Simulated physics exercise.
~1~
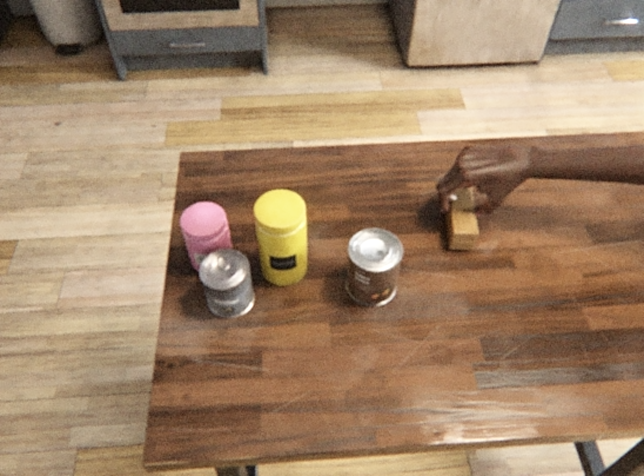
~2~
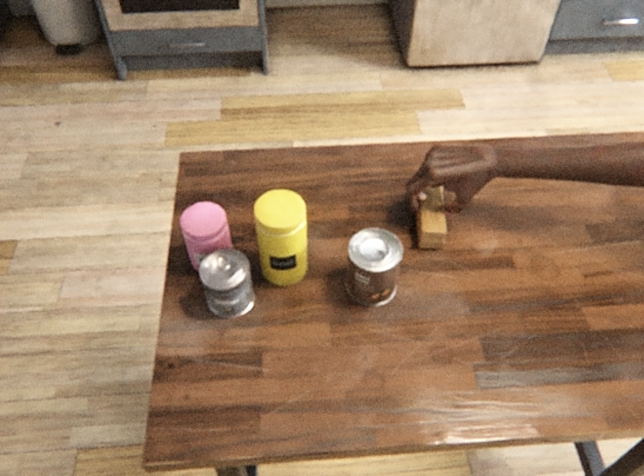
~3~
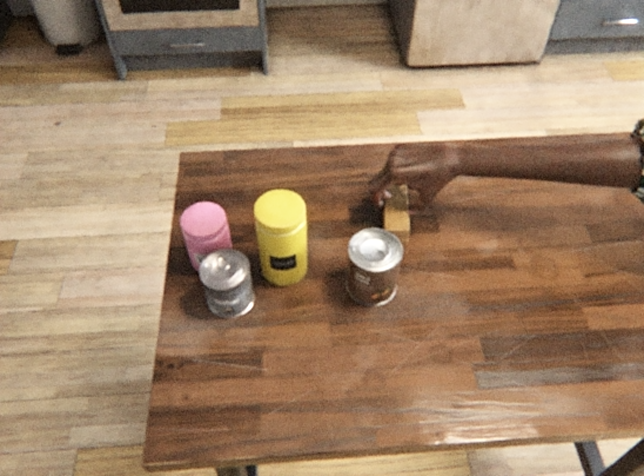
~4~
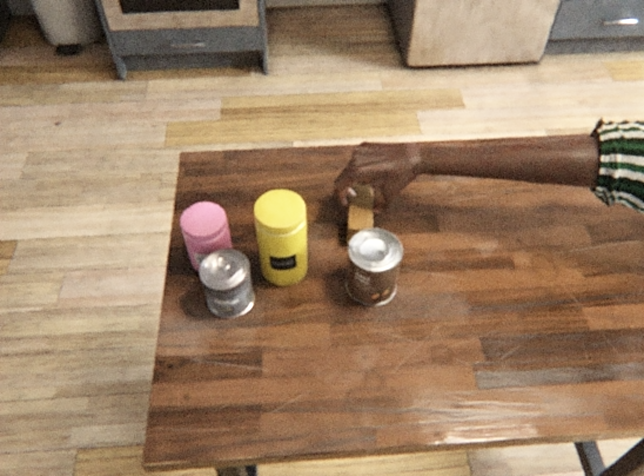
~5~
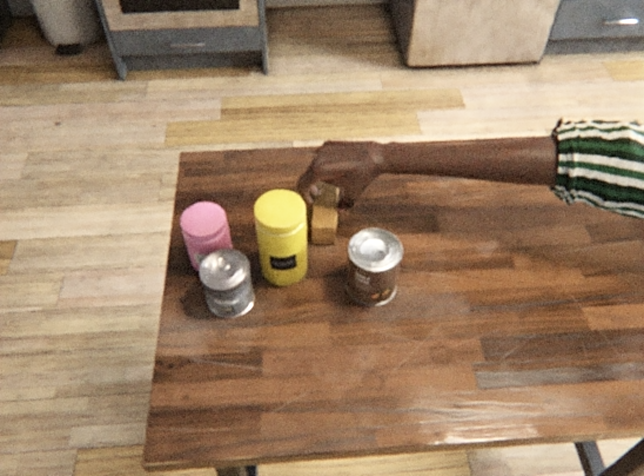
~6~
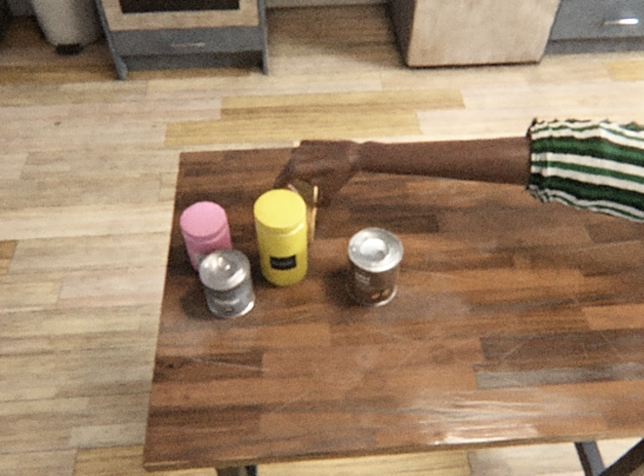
A hand slid a small wooden block slowly leftward across a wooden table, passing behind a brown tin and ending up behind the yellow jar, while both of those, along with the pink jar and grey tin, stayed where they were.
